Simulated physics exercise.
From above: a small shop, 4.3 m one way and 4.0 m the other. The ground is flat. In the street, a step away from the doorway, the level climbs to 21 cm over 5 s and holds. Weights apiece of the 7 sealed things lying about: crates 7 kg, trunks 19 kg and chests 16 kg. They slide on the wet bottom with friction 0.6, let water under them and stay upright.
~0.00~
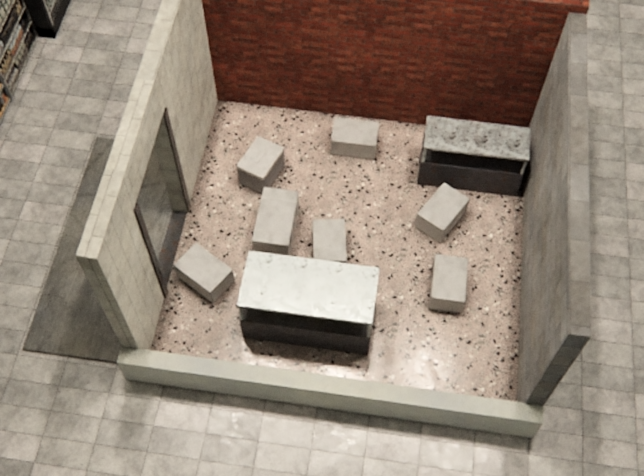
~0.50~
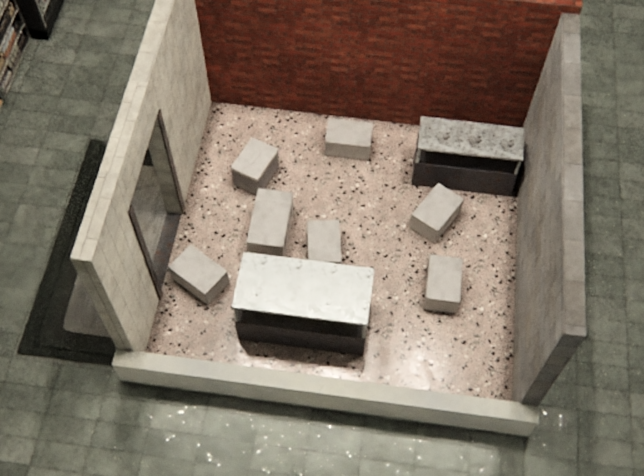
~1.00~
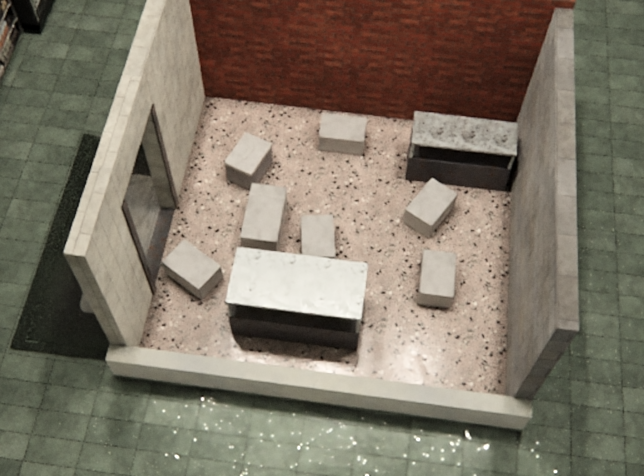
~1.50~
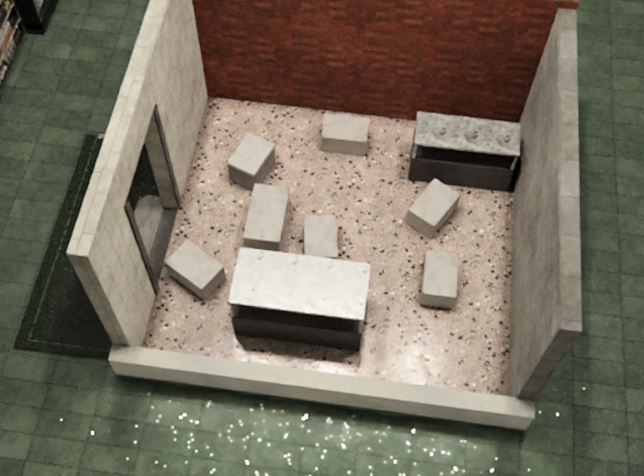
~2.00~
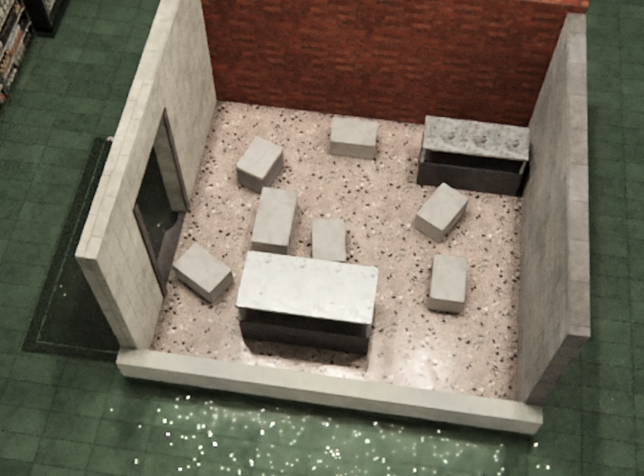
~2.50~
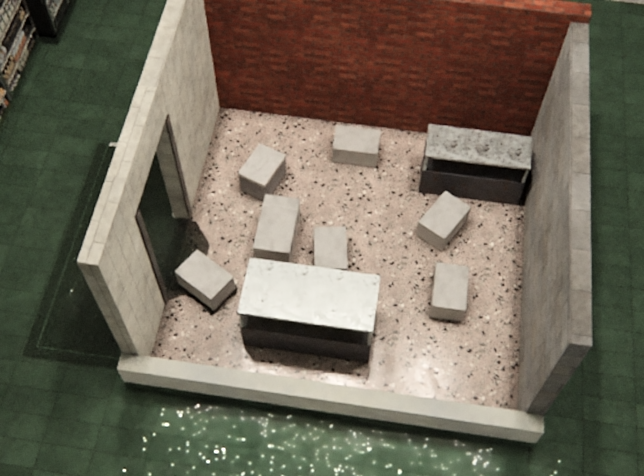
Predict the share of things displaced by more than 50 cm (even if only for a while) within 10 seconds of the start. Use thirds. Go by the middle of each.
Share: At least two thirds.
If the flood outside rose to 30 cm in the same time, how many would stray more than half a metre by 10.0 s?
In that case 6 of them.
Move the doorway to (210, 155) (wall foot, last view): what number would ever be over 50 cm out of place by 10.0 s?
Then 5.
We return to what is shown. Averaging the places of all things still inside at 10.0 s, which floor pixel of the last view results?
At about (381, 246).
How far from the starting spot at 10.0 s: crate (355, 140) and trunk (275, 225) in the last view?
In turn: 100 cm, 250 cm.
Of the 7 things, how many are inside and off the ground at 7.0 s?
I count 1.
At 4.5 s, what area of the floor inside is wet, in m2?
Roughly 3.5 m2.
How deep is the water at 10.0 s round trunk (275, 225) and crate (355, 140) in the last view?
About 11 and 4 cm.
After 3.5 s 0 of 7 are over 50 cm from their spots; 0 afloat.
After 4.5 s 0 of 7 are over 50 cm from their spots; 1 afloat.
After 7.0 s 3 of 7 are over 50 cm from their spots; 1 afloat.
After 10.0 s 6 of 7 are over 50 cm from their spots, and 6 have been at some point; 6 afloat.
